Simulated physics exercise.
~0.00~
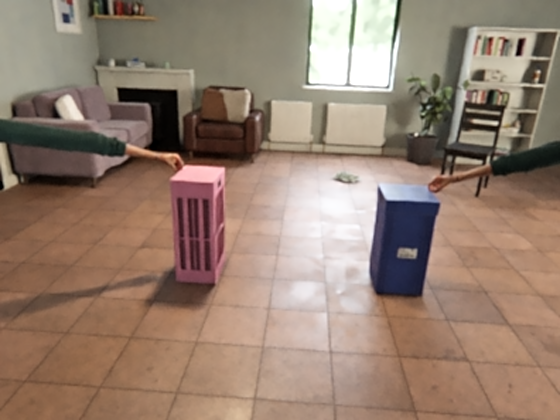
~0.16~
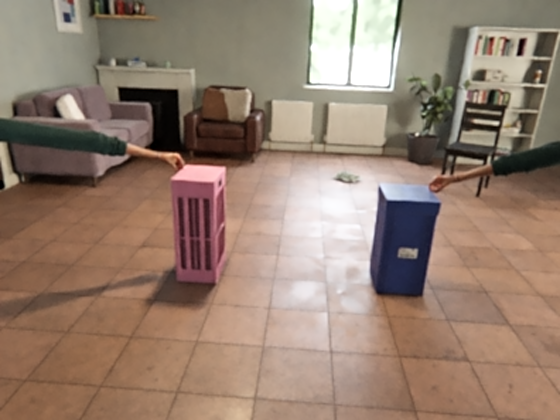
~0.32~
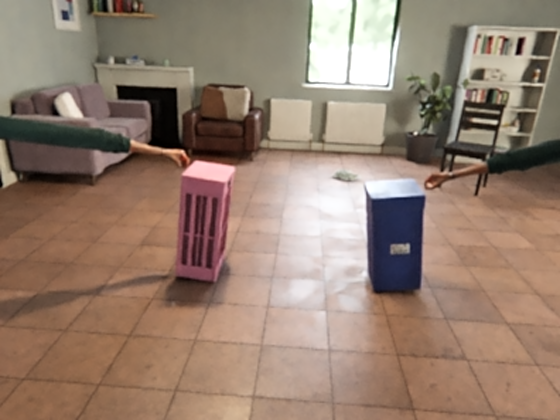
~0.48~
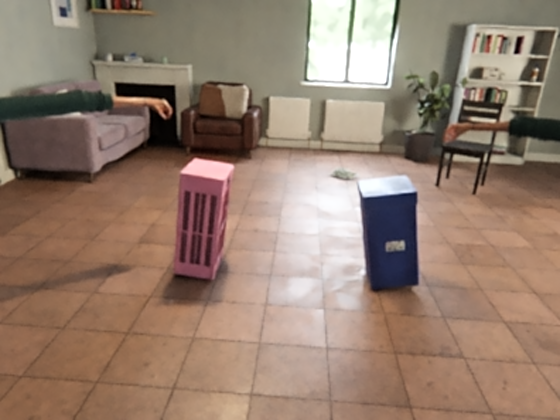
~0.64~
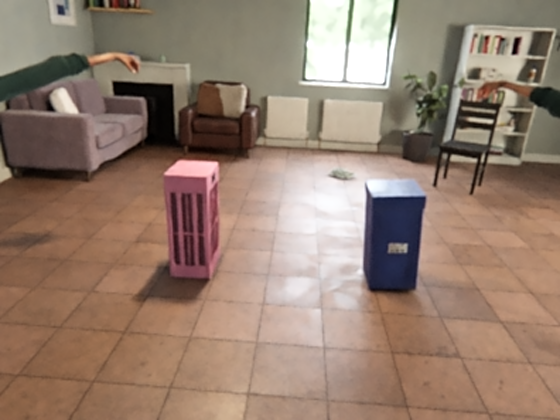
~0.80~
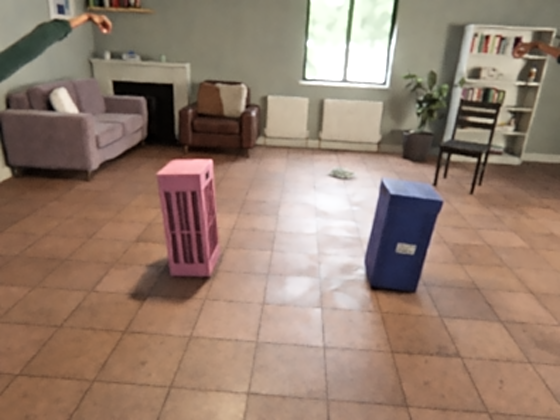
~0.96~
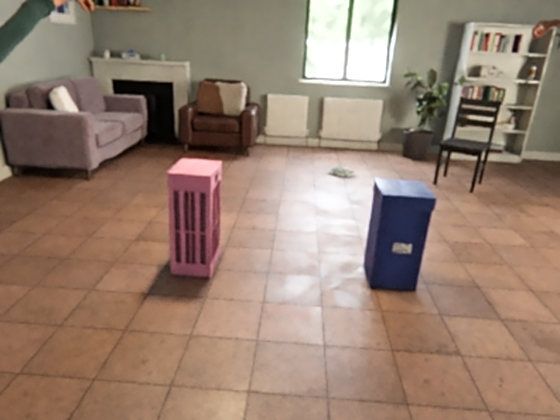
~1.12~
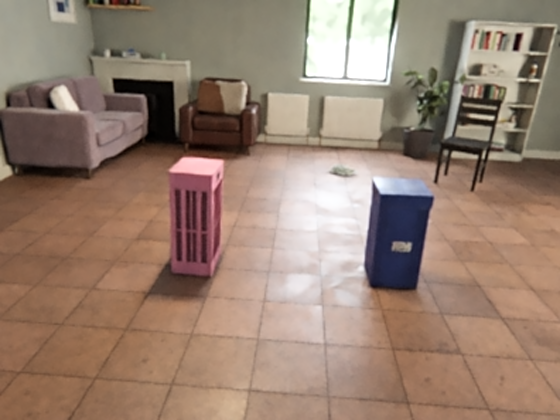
In a tiled living room, two hands push a pink crate and blue tote, which tilt, rock back and settle upright.
